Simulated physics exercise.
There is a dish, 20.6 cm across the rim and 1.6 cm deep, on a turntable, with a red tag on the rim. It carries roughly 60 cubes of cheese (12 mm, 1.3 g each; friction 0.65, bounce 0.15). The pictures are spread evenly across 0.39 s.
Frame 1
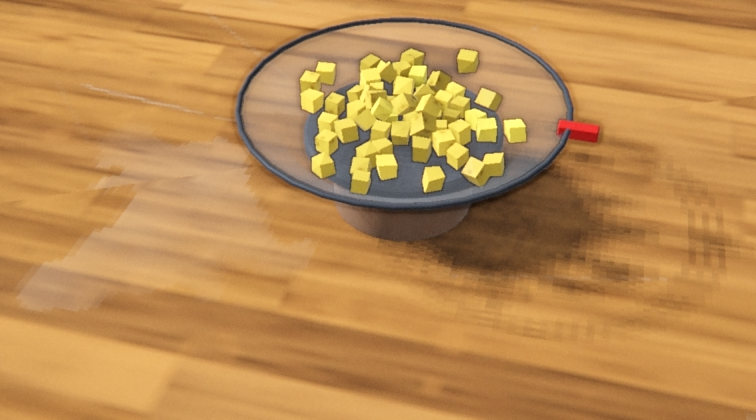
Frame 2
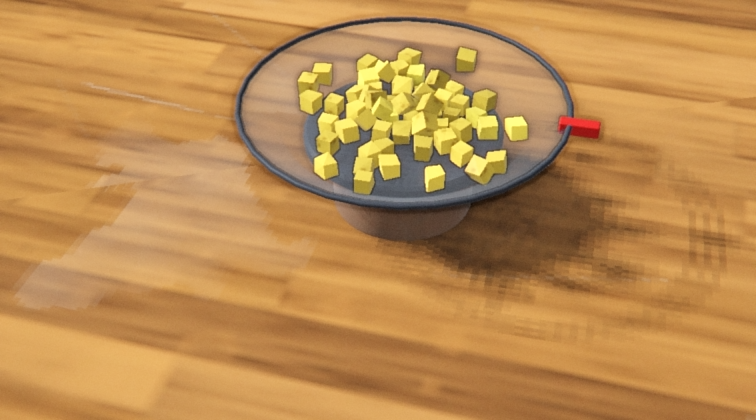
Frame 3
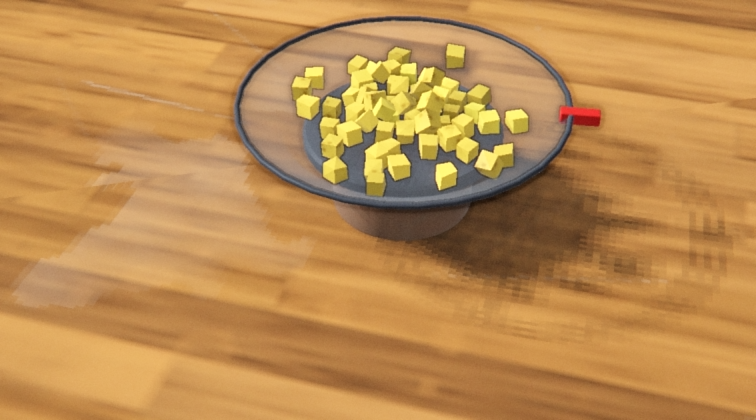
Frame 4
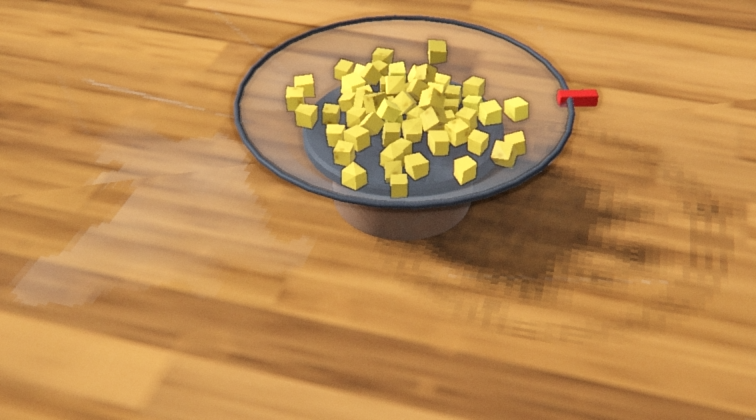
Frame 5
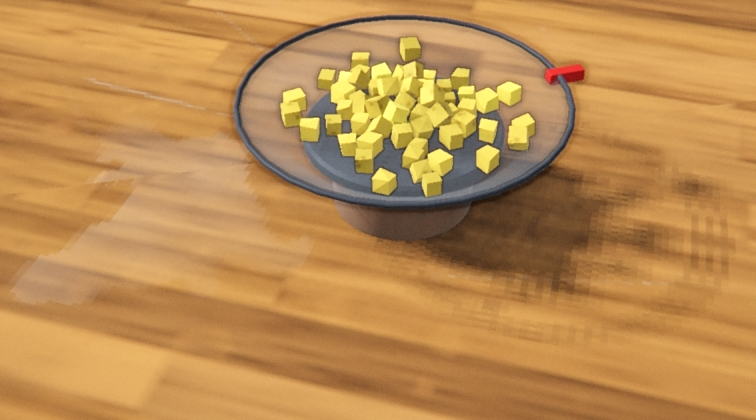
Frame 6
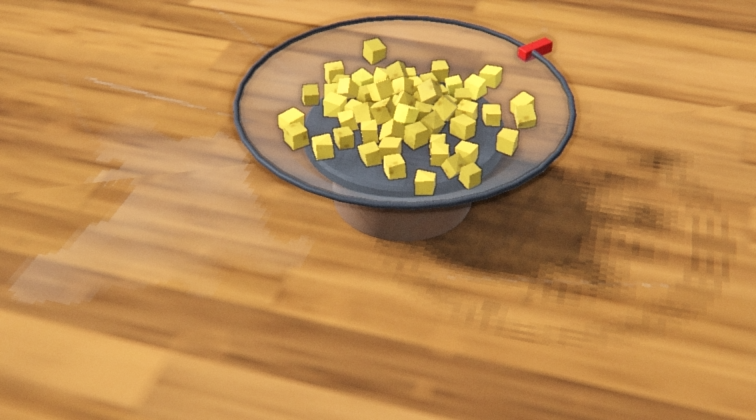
The video shows a dish piled with yellow cubes on a wooden surface, turning counterclockwise, slowly at first and then faster, as the red tag on its rim moves from the right side toward the upper right.
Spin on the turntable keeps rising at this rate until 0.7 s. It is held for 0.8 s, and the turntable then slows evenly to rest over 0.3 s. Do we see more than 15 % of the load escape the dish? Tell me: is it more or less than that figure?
It is less than that figure.
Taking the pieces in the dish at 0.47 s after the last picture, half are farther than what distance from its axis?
Distance: Roughly 4.0 cm.
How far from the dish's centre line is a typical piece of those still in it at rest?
I'd put it close to 4.0 cm.
Then, 0.47 s after the last picture, dish 100 %; middle of the pieces not yet landed near (402, 110).
Then, 0.86 s after the last picture, dish 100 %; middle of the pieces not yet landed near (404, 108).
Then, 1.23 s after the last picture, dish 100 %; middle of the pieces not yet landed near (403, 111).
Then, 1.57 s after the last picture, dish 100 %; middle of the pieces not yet landed near (403, 112).
In the end, dish 100 %.
